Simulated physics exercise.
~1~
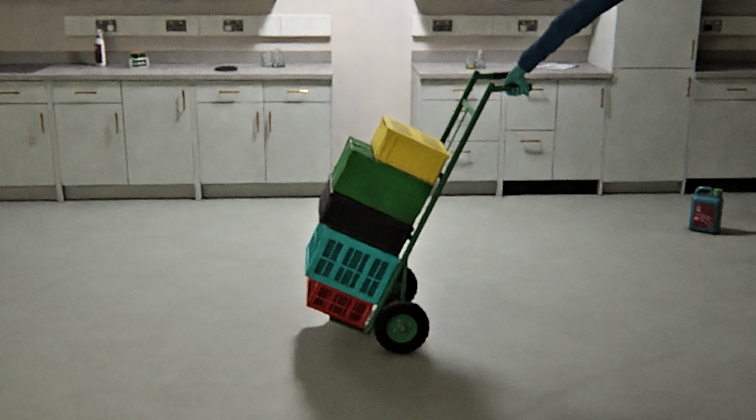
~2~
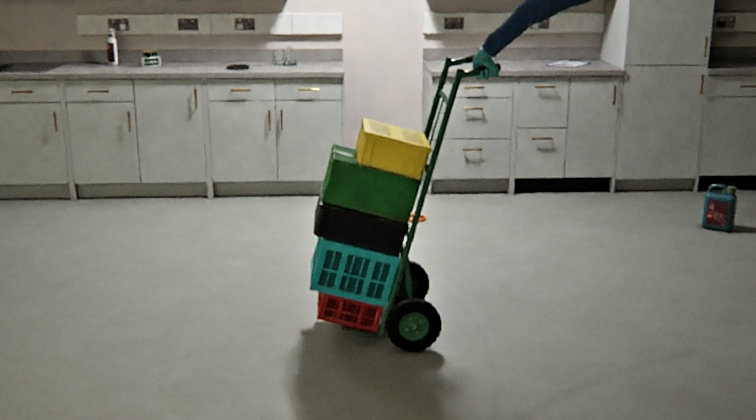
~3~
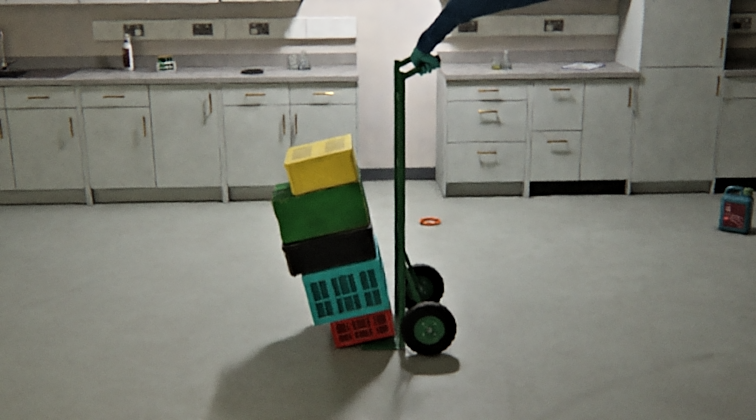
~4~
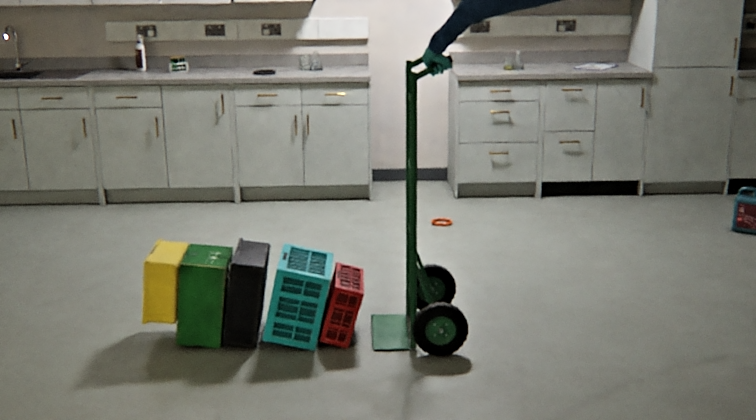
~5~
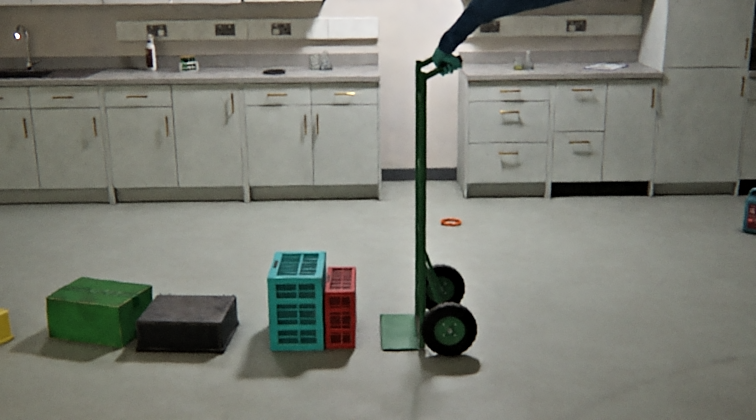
Green hand truck being tipped upright by a gloved hand, its stack of five coloured crates toppling left and scattering across the floor.
